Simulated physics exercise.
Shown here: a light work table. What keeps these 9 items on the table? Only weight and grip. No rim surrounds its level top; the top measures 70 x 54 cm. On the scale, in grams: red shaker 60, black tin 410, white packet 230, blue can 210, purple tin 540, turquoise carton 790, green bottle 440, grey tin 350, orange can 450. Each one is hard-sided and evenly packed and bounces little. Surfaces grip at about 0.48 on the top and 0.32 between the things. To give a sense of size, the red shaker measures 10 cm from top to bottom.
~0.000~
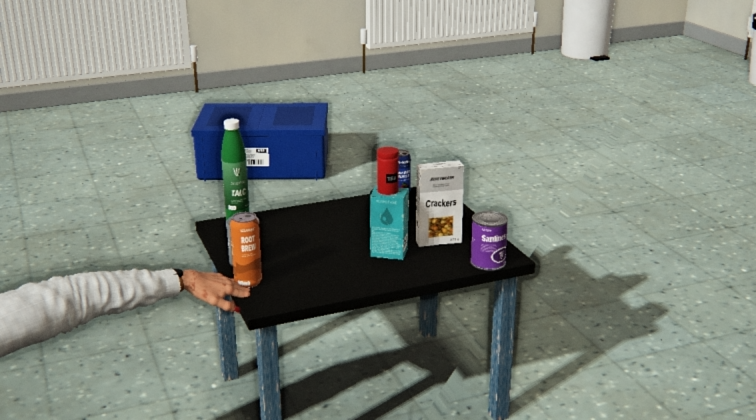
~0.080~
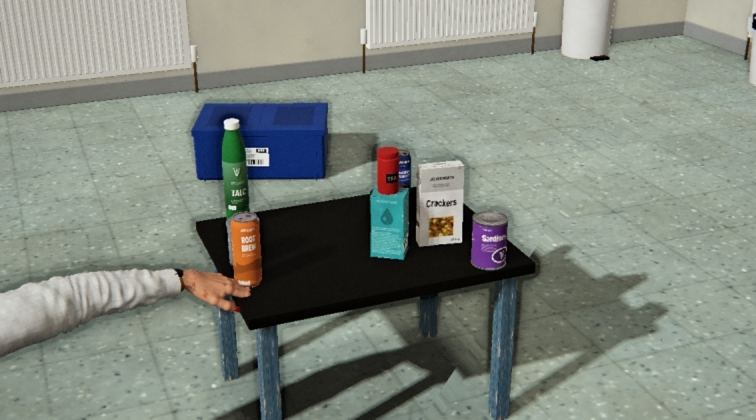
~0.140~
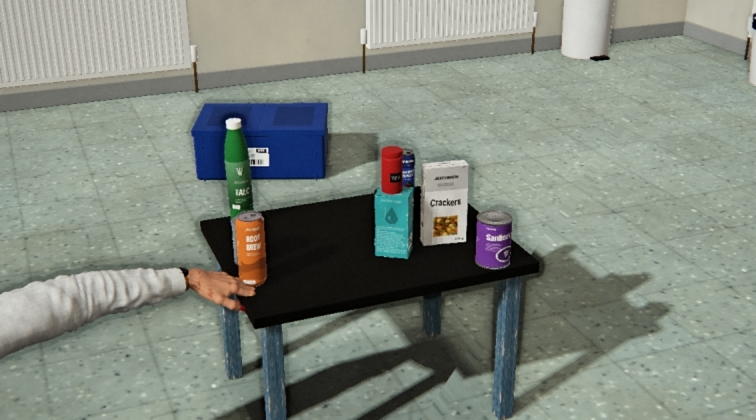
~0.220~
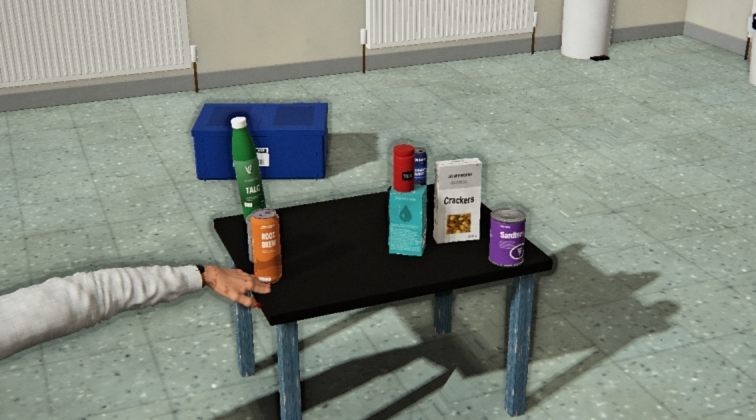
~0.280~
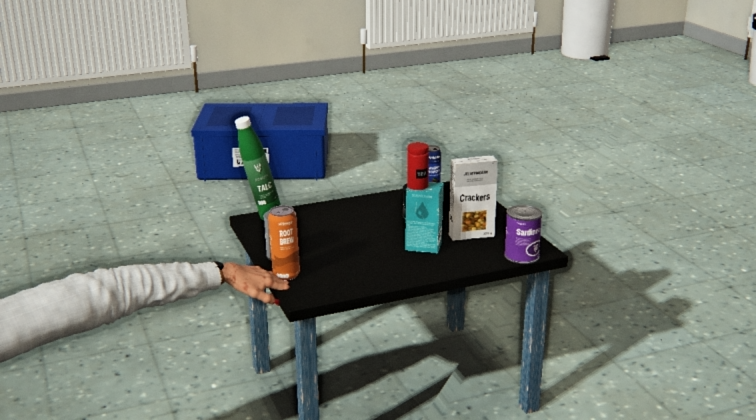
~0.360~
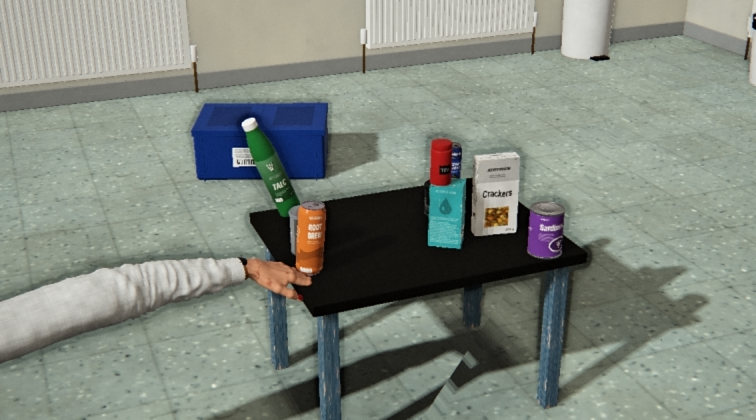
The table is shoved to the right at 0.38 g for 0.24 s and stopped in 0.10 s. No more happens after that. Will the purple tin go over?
Most likely it never goes over.
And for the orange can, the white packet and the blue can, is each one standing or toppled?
Well, the orange can tumbles down, the white packet holds steady, and the blue can tumbles down.
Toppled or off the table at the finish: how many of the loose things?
All told, 3.
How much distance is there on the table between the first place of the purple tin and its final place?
Net shift near 4 cm.
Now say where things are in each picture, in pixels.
Purple tin (489, 240); red shaker (388, 171), in the first picture.
White packet (440, 204), in the second picture.
Table along by 1 cm; turquoise carton (394, 222); green bottle (238, 172), in the third picture.
Table along by 5 cm; green bottle (248, 170) leaning 6°, in the fourth picture.
Table along by 9 cm; green bottle (257, 169) leaning 13°; red shaker (418, 166), in the fifth picture.
Table along by 14 cm; purple tin (546, 230); white packet (495, 194), in the sixth picture.
After 0.46 s, table along by 15 cm; purple tin slid 4 cm near (559, 227); orange can leaning 35°; blue can leaning 23°.
After 0.56 s, table along by 15 cm; purple tin slid 4 cm near (560, 227); orange can on its side; blue can leaning 51°.
After 0.96 s, table along by 15 cm; purple tin slid 4 cm near (560, 227); orange can on its side; blue can on its side.
At rest (1.5 s), tipped over on the table, blue can, green bottle and orange can; not toppled but over 5 cm from the start, red shaker; the other 5 in place, give or take 5 cm. In the last view, purple tin near (560, 227).
